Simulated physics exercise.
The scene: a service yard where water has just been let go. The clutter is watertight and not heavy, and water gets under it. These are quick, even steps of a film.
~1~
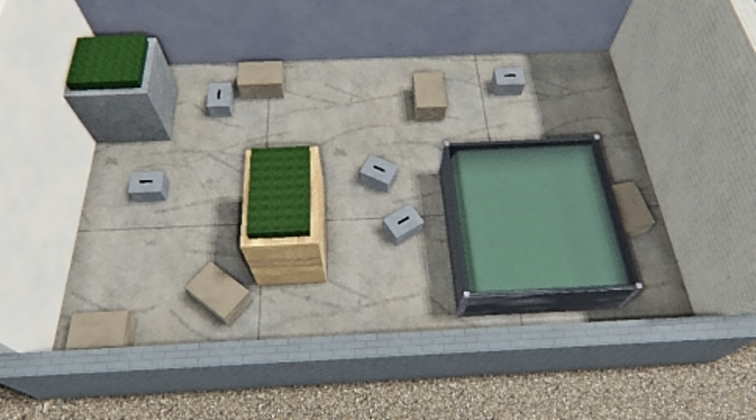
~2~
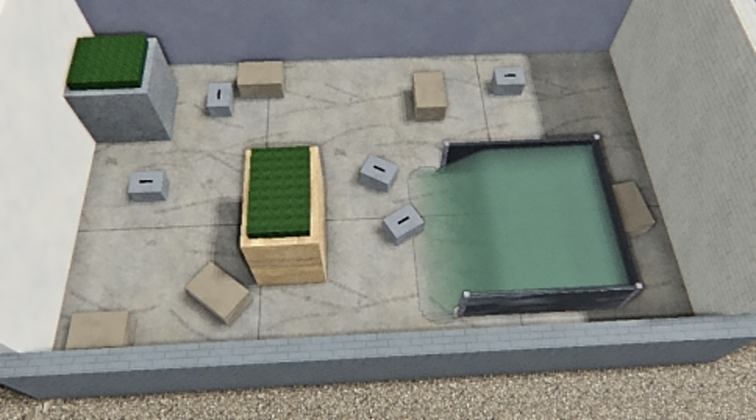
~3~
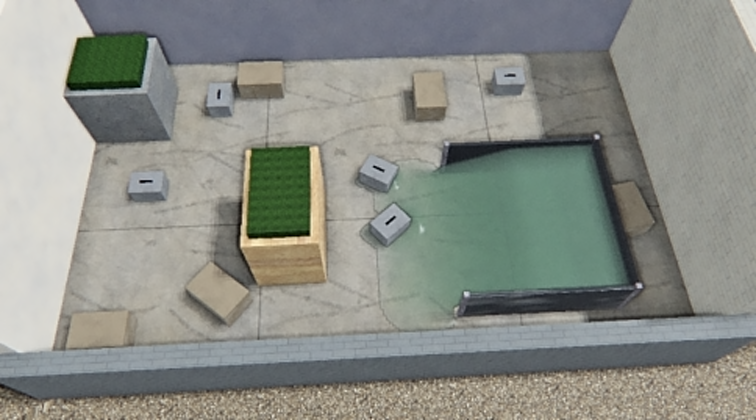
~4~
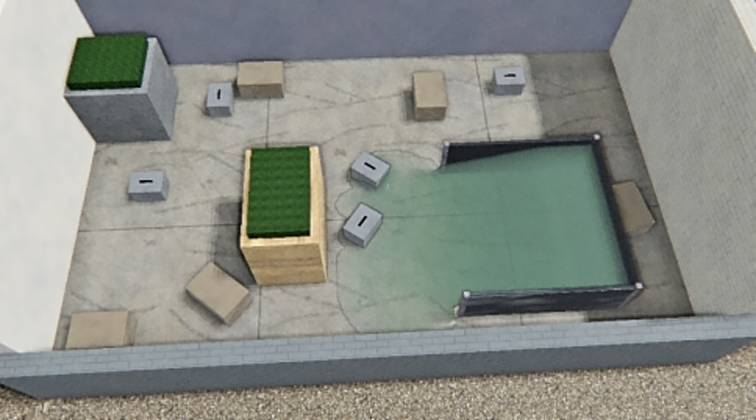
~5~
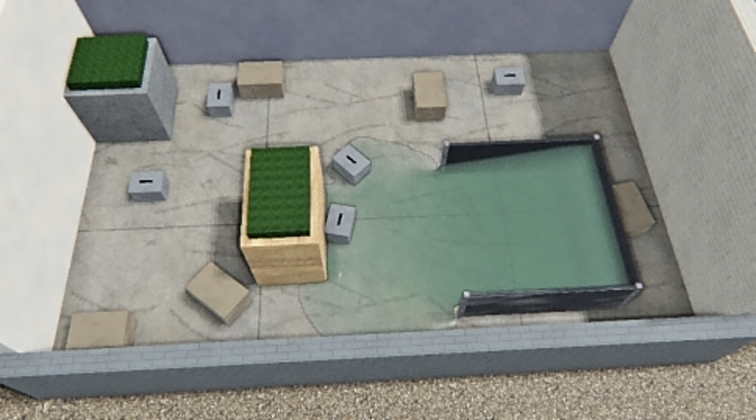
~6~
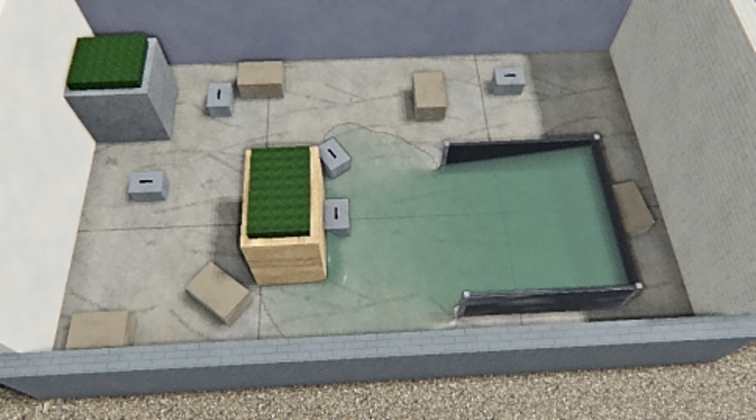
The clip opens on a walled yard with scattered boxes, grass-topped blocks and a dark-framed tank of green water. The tank's left side opens and water spreads left across the concrete, reaching two small grey boxes and pushing them leftward to the wooden block, while the other boxes stay put.
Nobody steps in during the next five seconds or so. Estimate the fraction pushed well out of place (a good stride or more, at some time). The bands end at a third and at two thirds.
Share: Two thirds or above.
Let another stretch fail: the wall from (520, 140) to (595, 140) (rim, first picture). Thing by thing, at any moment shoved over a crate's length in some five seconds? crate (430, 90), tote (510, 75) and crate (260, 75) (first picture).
In turn: That far or more, that far or more, pushed that far.
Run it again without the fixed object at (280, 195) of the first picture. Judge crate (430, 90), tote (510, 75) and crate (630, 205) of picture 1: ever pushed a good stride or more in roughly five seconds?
In turn: Under that, under that, less than that.
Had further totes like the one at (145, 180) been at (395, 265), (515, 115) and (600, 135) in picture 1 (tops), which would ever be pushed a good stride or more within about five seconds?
In turn: Yes, no, under that.
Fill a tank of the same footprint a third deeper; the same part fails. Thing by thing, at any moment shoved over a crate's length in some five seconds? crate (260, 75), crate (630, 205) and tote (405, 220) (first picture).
In that order: Swept aside, less than that, yes.
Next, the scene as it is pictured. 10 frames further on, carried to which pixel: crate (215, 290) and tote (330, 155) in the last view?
Roughly at (133, 265) and (198, 96).
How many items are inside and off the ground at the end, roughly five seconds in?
7 of them.
A moment on, 2 of 10 are well off their spots; 1 afloat.
Next, 4 of 10 are well off their spots; 4 afloat.
Later, 6 of 10 are well off their spots; 7 afloat.
In the end, 6 of 10 are well off their spots, and 7 have been at some point; 7 afloat.
